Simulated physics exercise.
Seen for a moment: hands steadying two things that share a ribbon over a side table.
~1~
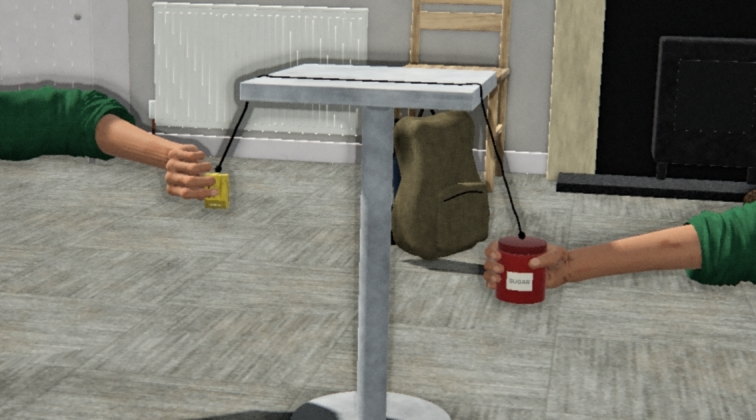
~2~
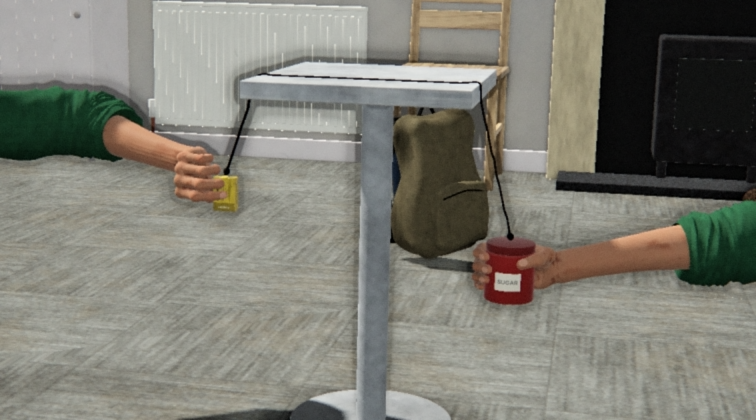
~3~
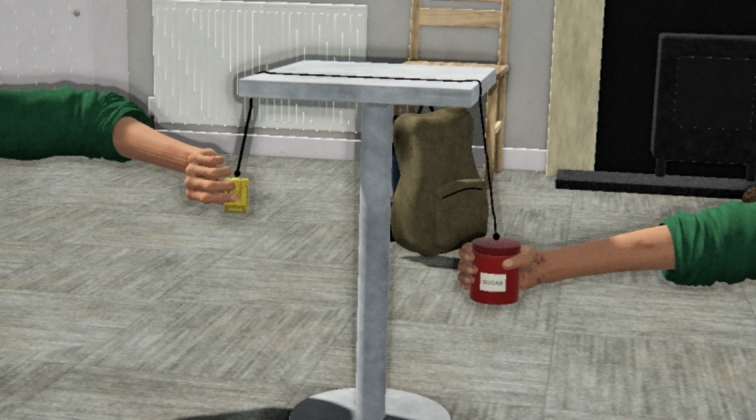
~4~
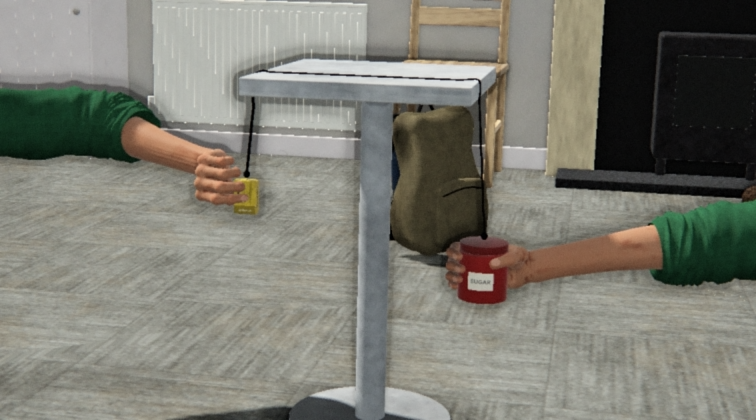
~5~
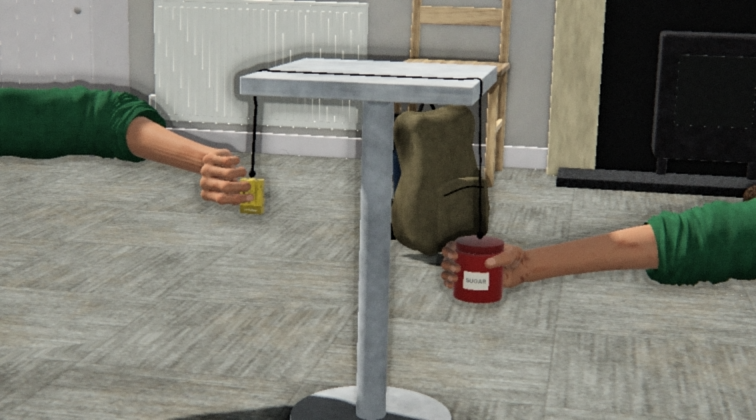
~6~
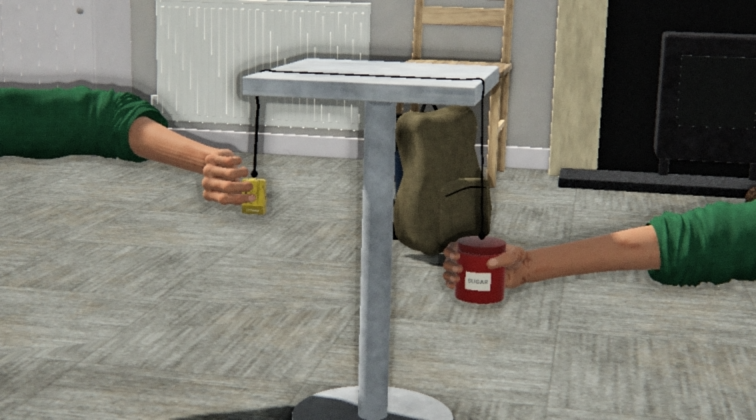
At first, two green-sleeved hands hold a small yellow box on the left and a red jar on the right, joined by a dark cord slanting down over a small pedestal table. Both hands move slightly inward until the cord hangs nearly straight, then stay almost still.
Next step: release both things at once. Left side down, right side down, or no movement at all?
Right side down.
Then, 0.48 s past the final frame, left matchbox at the same height; right jar down on the floor.
Then, 0.84 s past the final frame, left matchbox down on the floor; right jar down on the floor.
When it is over, left matchbox down on the floor; right jar down on the floor. The ribbon is pulled to the right.
